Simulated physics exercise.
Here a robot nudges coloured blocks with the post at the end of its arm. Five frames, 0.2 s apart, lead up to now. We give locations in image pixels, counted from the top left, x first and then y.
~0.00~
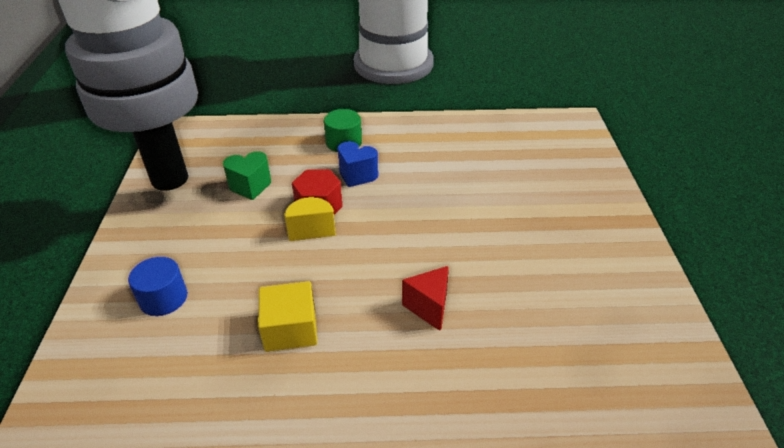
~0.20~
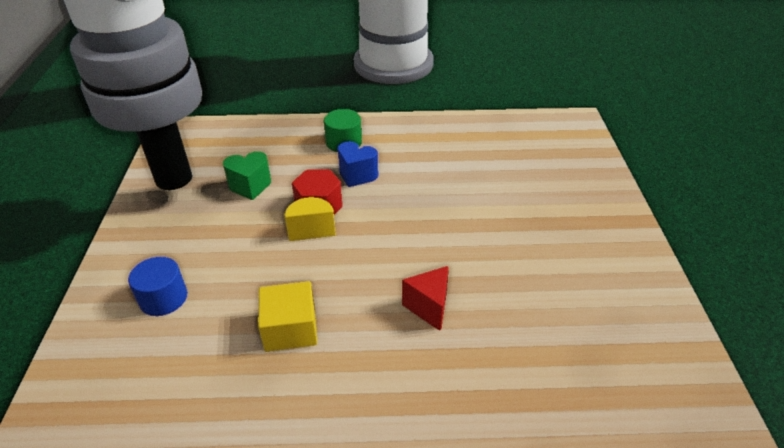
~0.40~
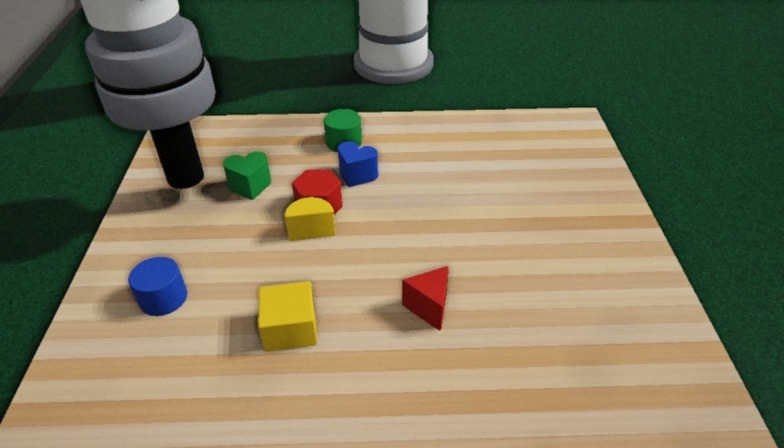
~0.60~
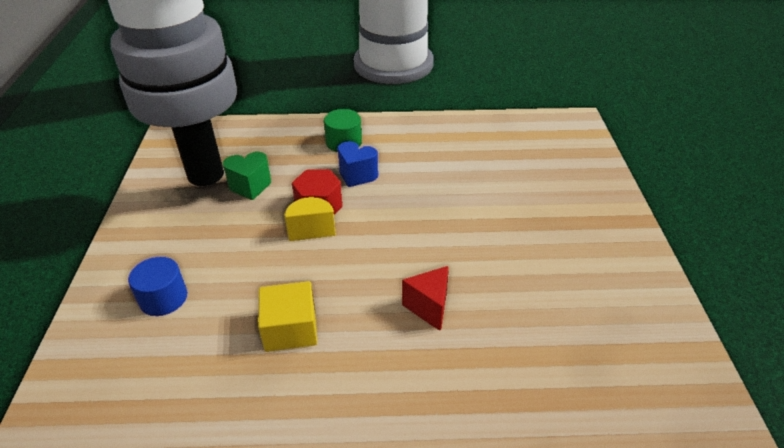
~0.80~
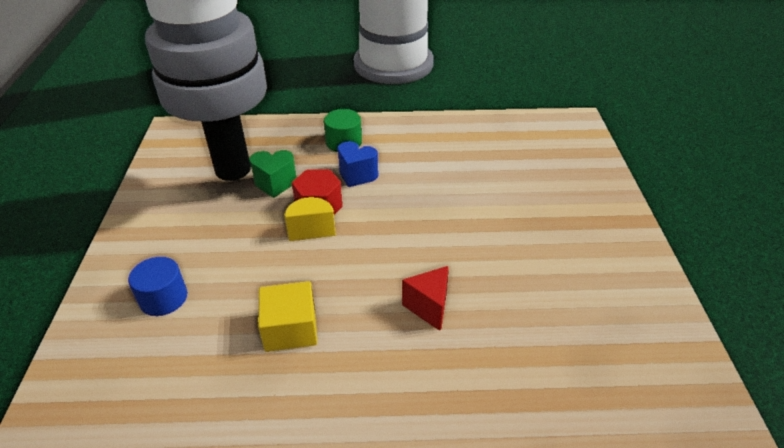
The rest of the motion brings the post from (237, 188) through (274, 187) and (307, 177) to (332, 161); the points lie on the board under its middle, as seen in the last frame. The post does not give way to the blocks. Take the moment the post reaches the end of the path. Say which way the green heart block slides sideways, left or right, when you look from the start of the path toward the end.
The answer is right: Facing from the path's start to its end, that's where the green heart block shifts.
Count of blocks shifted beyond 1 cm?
Of all the blocks, two travel more than a centimetre.
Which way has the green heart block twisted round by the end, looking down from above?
From overhead, the rotation is clockwise.
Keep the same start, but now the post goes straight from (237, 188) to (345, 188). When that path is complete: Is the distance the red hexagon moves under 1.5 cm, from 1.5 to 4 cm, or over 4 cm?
Covers 1.5 to 4 cm.
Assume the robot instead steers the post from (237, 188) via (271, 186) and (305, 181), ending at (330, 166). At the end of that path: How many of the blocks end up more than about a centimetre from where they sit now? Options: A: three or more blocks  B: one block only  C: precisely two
(C)
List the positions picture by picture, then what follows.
In the first picture, lower end of the post (170, 180), tops of blocks, green heart block (245, 162), red hexagon (316, 182), green round block (342, 118), blue heart block (356, 151).
In the second picture, post (174, 179), blocks as before.
In the third picture, post (186, 178), blocks as before.
In the fourth picture, post (206, 175), blocks as before.
In the fifth picture, post (233, 170), green heart block (271, 160), red hexagon (316, 182), green round block (342, 118), blue heart block (356, 151).
What follows on the original path. One third of the way, post (271, 169); green heart block (308, 158).
Two thirds of the way, post (305, 159); green heart block (337, 154), turned 55° clockwise; red hexagon (319, 182); blue heart block (372, 150).
At the end, post (331, 143); green heart block (352, 151), turned 80° clockwise; red hexagon (319, 182); green round block not moved; blue heart block (384, 150).
